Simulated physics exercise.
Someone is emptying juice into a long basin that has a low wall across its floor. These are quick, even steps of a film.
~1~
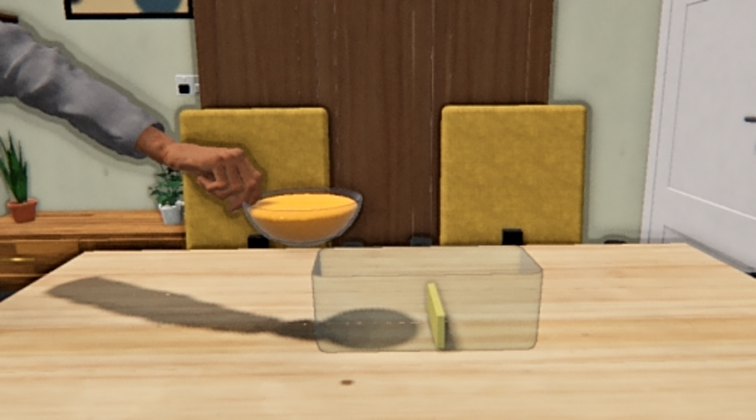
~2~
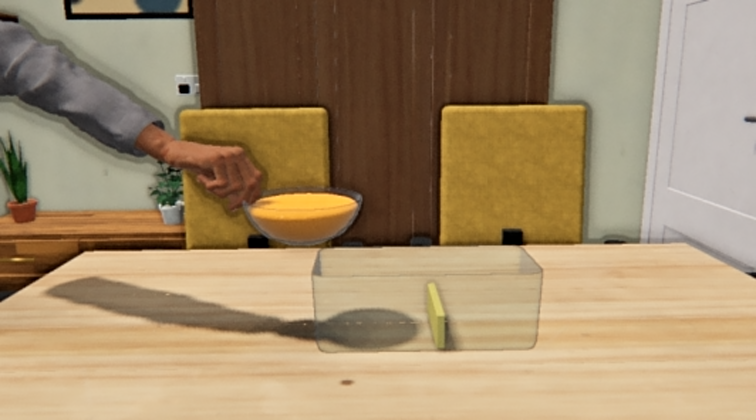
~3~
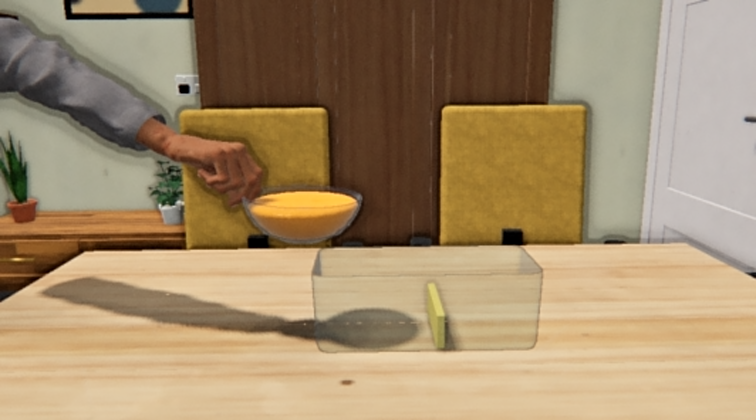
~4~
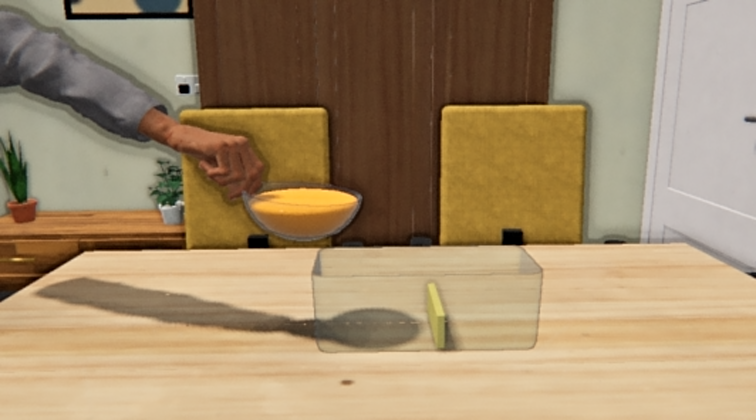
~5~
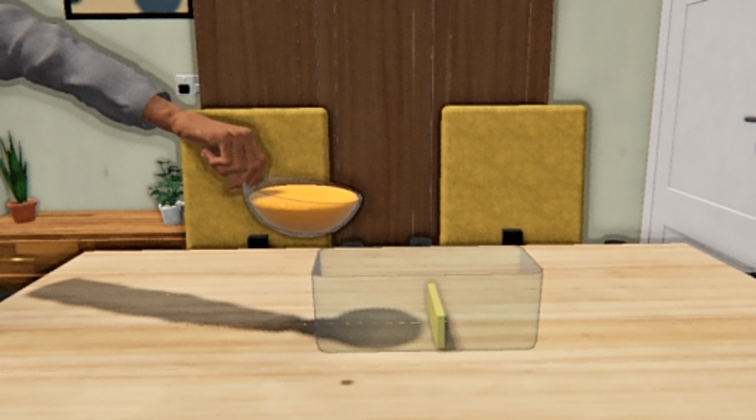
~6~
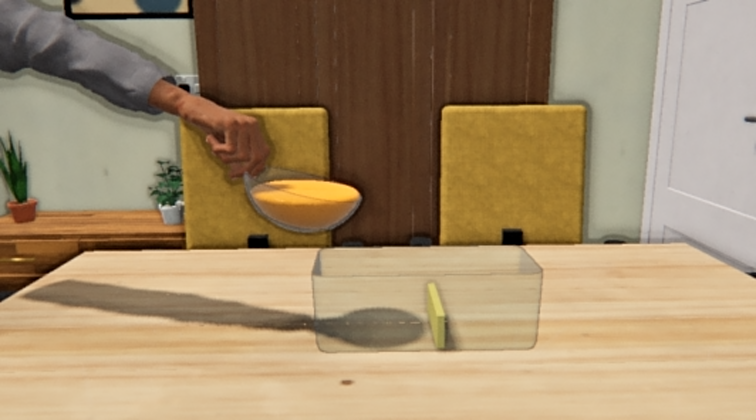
In this clip, a hand holds a clear bowl of orange liquid above a long transparent basin with a low yellow wall inside, on a wooden table, and gradually tilts the bowl slightly toward the right.
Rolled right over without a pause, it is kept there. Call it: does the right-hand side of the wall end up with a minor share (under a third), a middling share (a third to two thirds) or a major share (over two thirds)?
The right side gets a middling share.
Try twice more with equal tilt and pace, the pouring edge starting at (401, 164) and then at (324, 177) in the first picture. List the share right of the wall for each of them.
85 and 5 per cent.
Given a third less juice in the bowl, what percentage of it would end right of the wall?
It comes to around 25 percent.
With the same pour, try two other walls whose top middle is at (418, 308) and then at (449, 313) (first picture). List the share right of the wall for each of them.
Try 1: Some 75 %; try 2: 35 %.
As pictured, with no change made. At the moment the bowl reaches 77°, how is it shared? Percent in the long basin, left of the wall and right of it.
25 per cent left, 0 per cent right.
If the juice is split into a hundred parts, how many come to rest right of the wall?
Something like 50 per cent, roughly.
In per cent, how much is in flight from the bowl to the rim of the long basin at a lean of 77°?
I'd put it at roughly 50 percent of it.
A moment on, the bowl is tipped on its side and 23 per cent is still to pour, 25 is left of the wall and 1 right of it.
Next, the bowl is tipped right over and 0 per cent is still to pour, 46 is left of the wall and 50 right of it.
Then the bowl is tipped right over and 0 per cent is still to pour, 50 is left of the wall and 48 right of it.
Later the bowl is tipped right over and 0 per cent is still to pour, 50 is left of the wall and 48 right of it.
Finally, 50 per cent lies left of the wall, 48 right of it and 2 outside.
